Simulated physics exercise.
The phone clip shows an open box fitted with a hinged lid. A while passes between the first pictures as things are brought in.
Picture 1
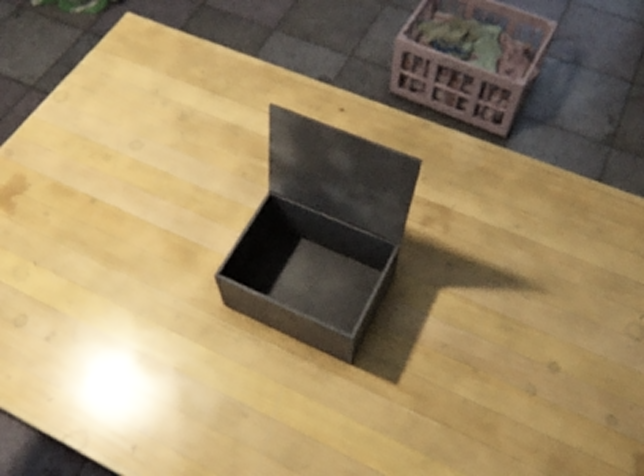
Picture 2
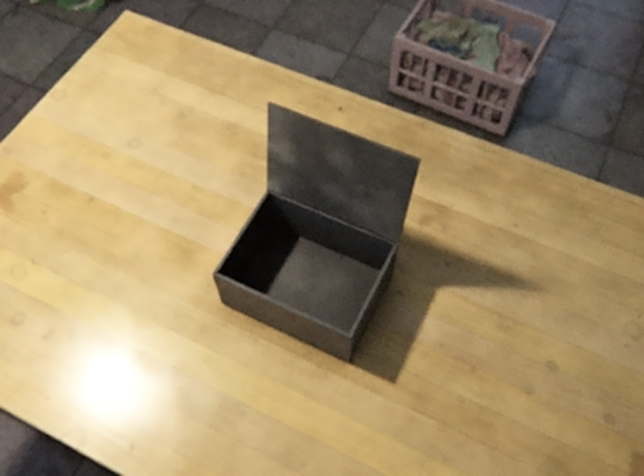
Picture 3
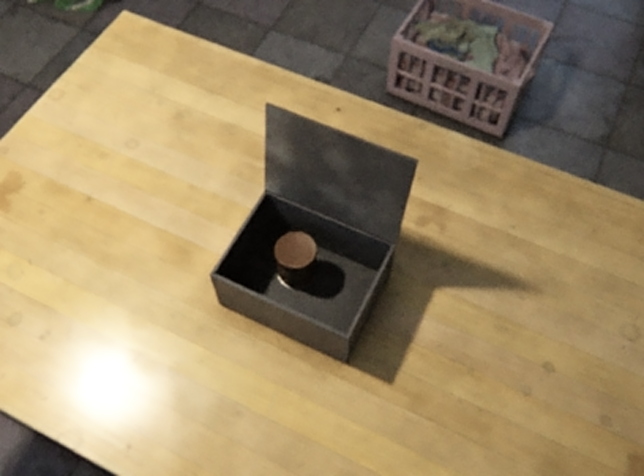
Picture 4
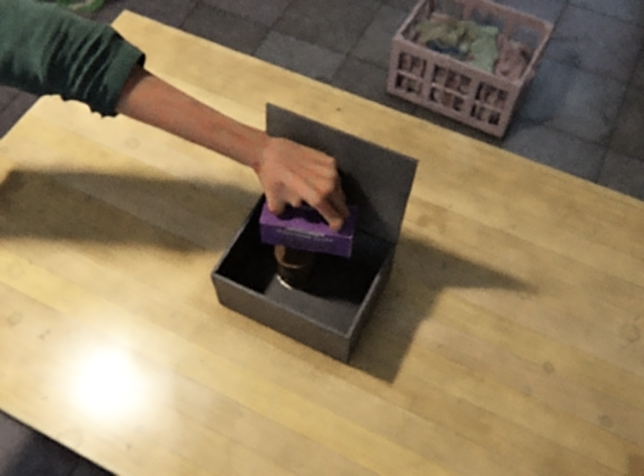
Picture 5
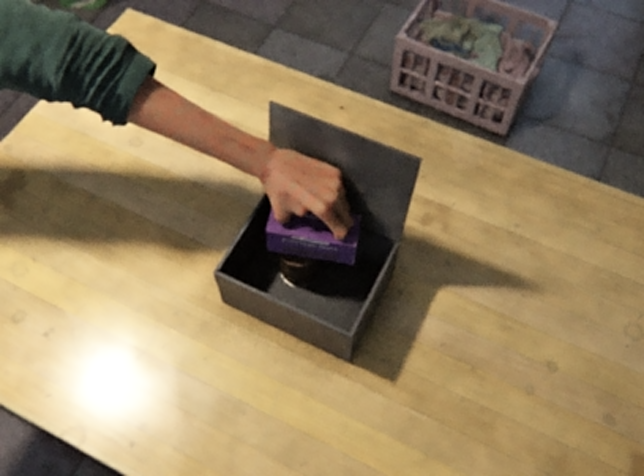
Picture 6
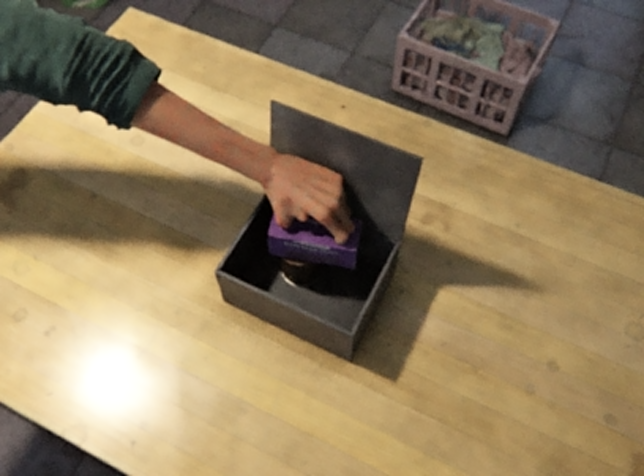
A hand in a dark green sleeve reaches in from the left, lowers a purple carton slightly over a brown tin in the open box, and keeps hold of it, while the view barely shifts. The tin appears earlier in the empty dark grey box with its raised lid. Seen from above, the pale wooden table stands on grey paving, with a pink crate of cloth-like items at upper right.
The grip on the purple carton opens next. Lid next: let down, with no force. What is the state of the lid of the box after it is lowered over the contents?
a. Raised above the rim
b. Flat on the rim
Raised above the rim.
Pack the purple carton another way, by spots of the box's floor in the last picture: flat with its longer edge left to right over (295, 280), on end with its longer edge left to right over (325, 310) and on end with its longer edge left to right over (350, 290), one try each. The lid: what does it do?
Okay, so first it doesn't close, then it doesn't close, and last it doesn't close.
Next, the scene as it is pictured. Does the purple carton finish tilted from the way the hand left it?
The purple carton stays as it was set.
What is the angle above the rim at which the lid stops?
Some 50°.
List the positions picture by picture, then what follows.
In the first picture, the last thing is not in view yet.
In the second picture, the last thing is not in view yet.
In the third picture, the last thing is not in view yet; brown tin (296, 261).
In the fourth picture, still above its spot; purple carton (309, 225); brown tin (297, 261).
In the fifth picture, still above its spot; purple carton (314, 233).
In the sixth picture, put in, still held; purple carton (315, 238).
Then, 1.00 s on from there, lid starting down.
Then, 1.30 s on from there, lid 78° above the rim.
Then, 1.50 s on from there, lid 68° above the rim.
Then, 1.70 s on from there, lid 58° above the rim.
In the end, lid 52° above the rim; both unmoved. At the end, from the last picture's camera, purple carton near (314, 239).
